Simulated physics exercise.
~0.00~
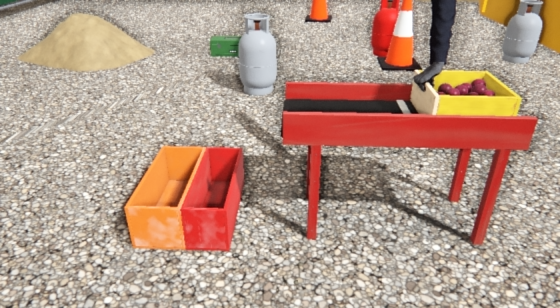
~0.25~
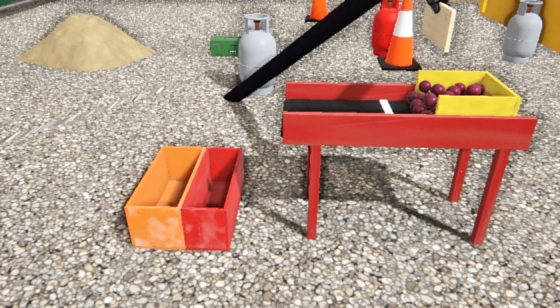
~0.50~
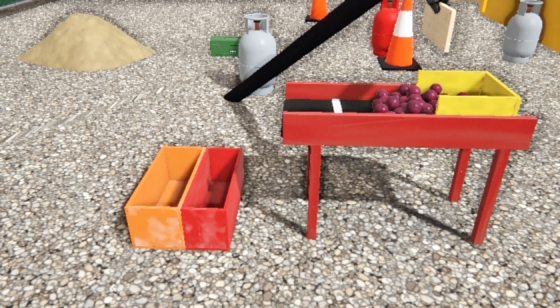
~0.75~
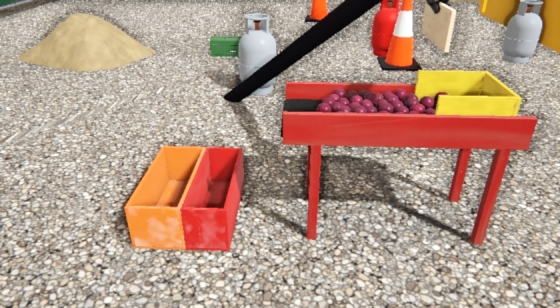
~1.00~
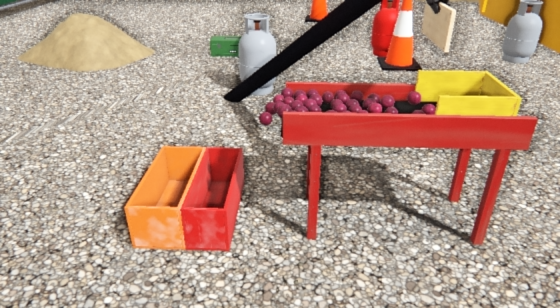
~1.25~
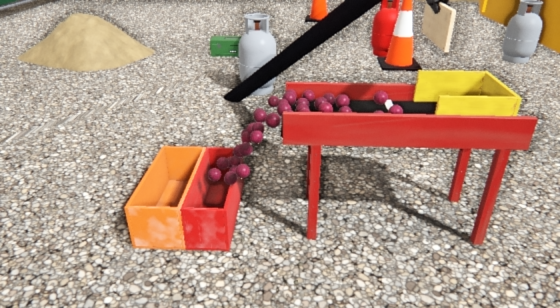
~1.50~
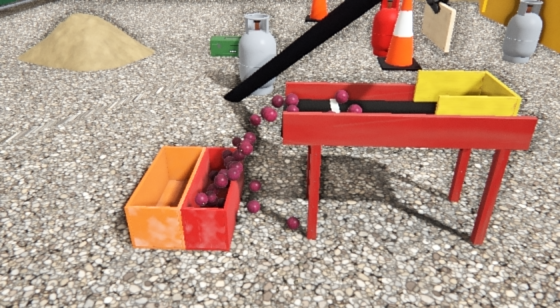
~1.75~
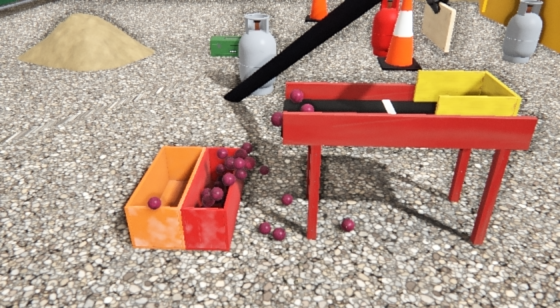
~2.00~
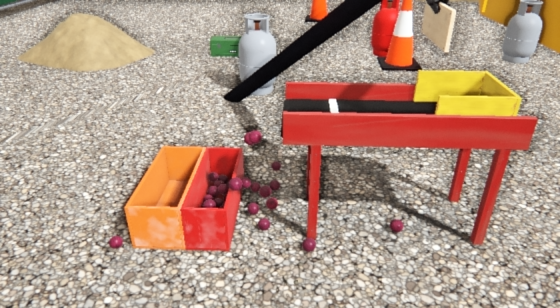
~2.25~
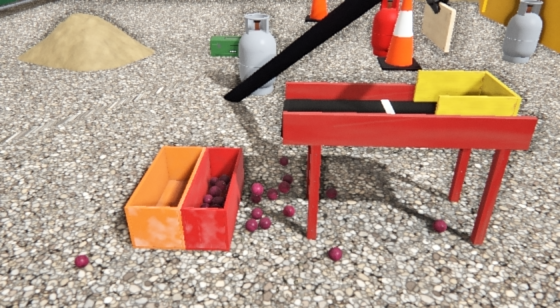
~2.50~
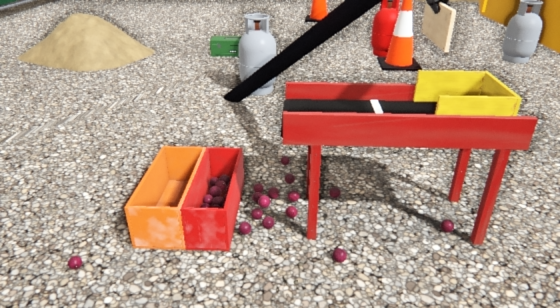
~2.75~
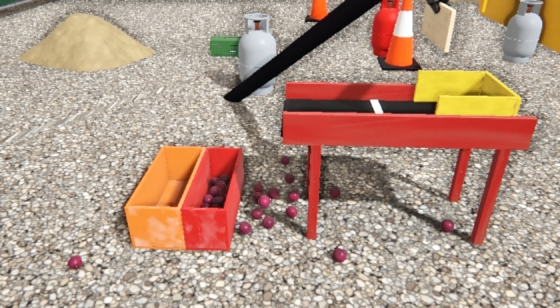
A dark arm lifted the gate from a yellow bin, and a belt carried reddish-purple onions left along a red table until they tumbled off the end, many landing in the red box while others scattered across the gravel, one rolling beyond the orange box.
